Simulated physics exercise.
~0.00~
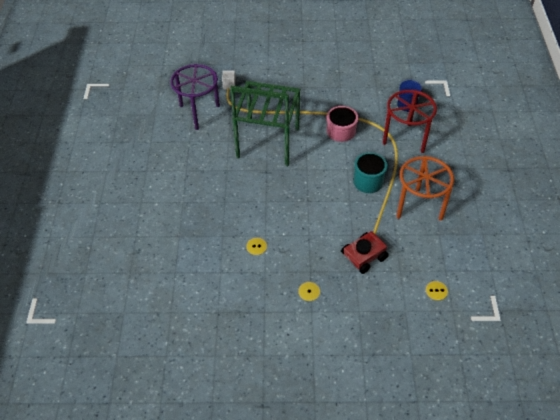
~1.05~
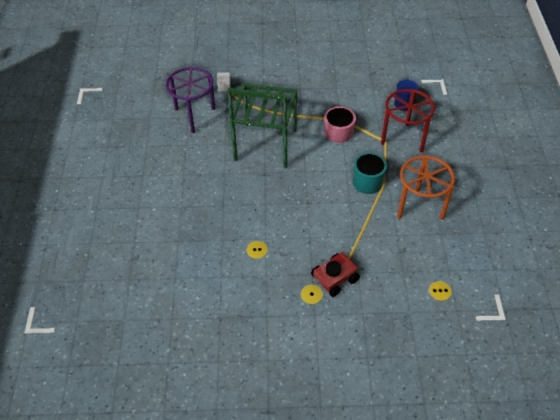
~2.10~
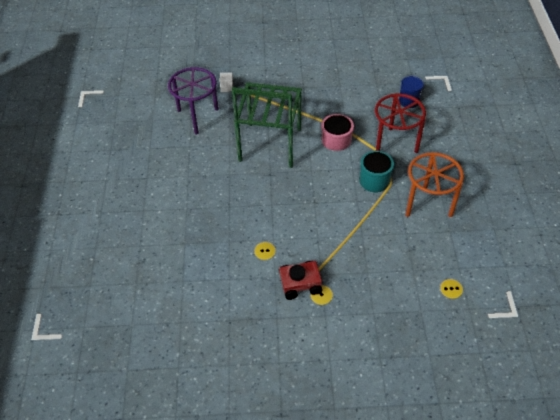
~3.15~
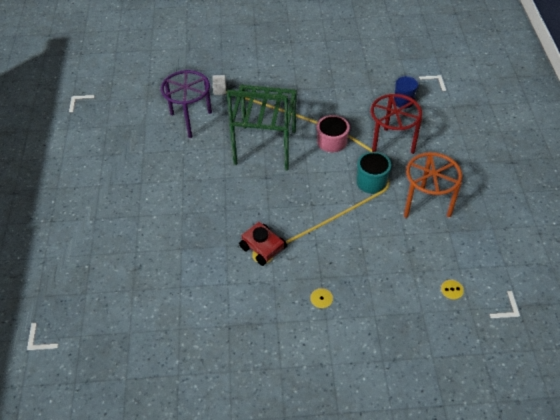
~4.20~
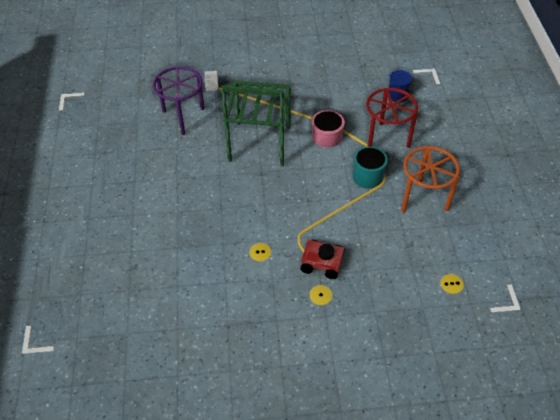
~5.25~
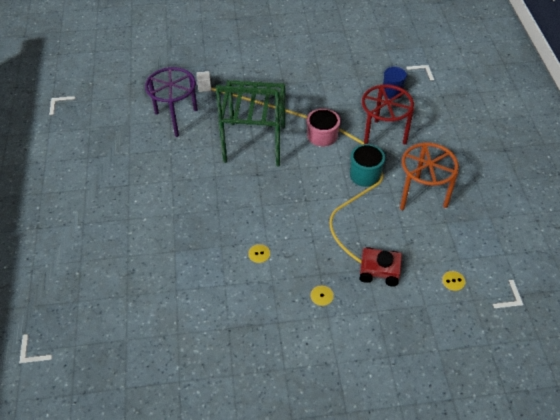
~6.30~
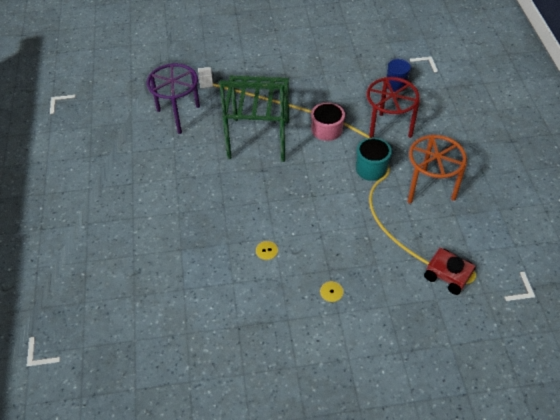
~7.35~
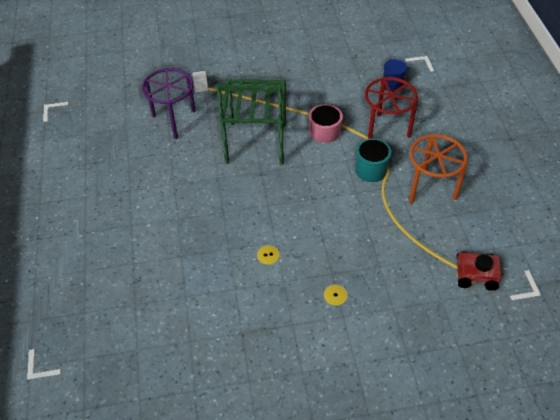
On a hallway floor, a red cart tows a yellow lead past marks, nudging the red stool.
